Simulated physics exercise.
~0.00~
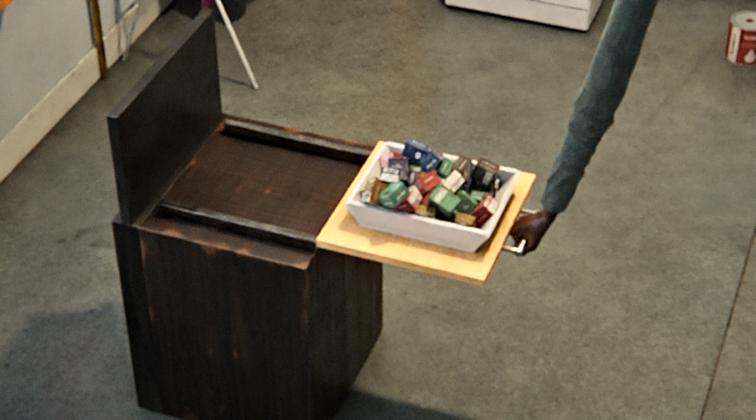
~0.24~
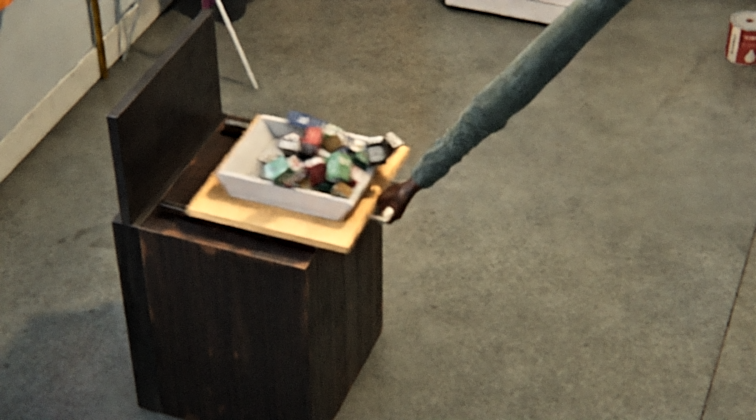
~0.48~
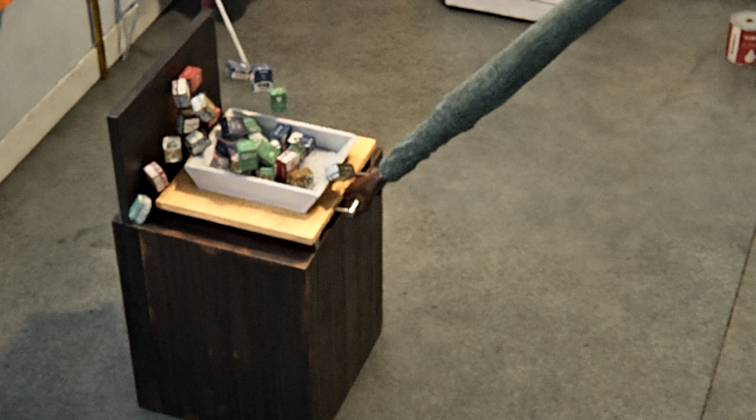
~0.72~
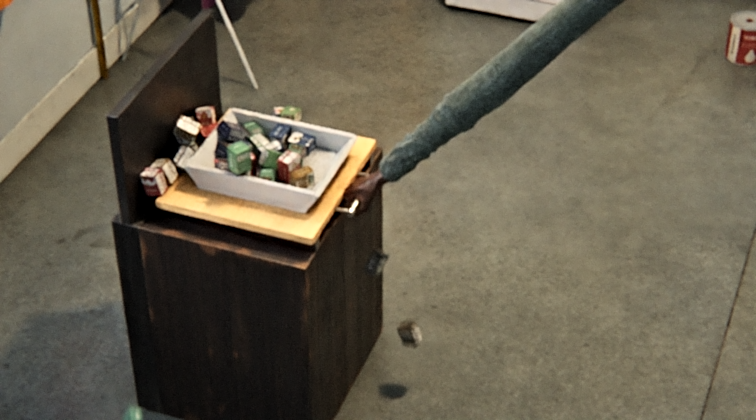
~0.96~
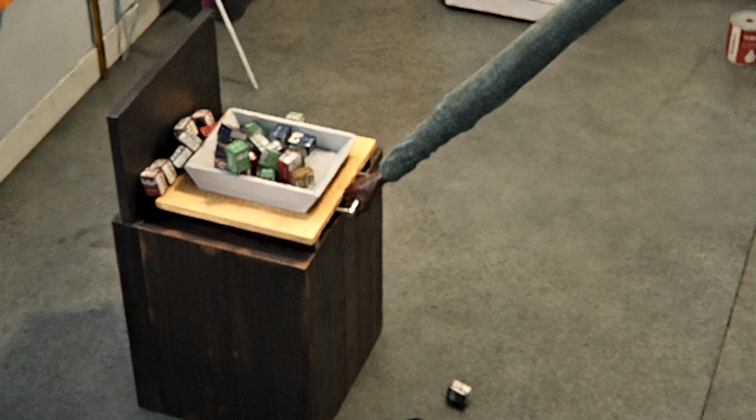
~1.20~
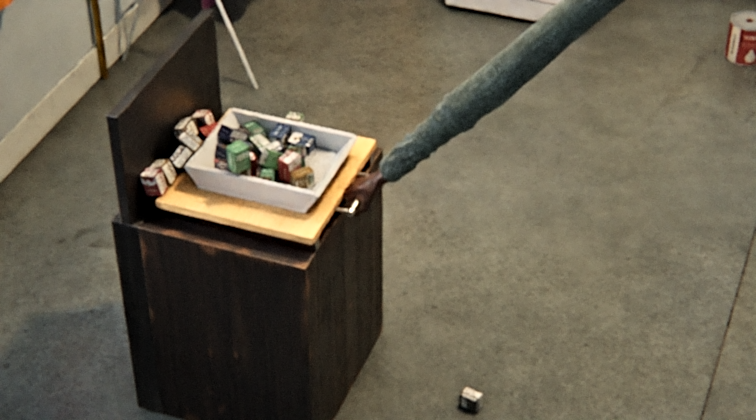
A hand shoved a wooden shelf holding a white crate of small cartons left onto a dark cabinet, and when it stopped, many cartons flew out, some landing against the back panel and others dropping to the floor, while the rest stayed inside.
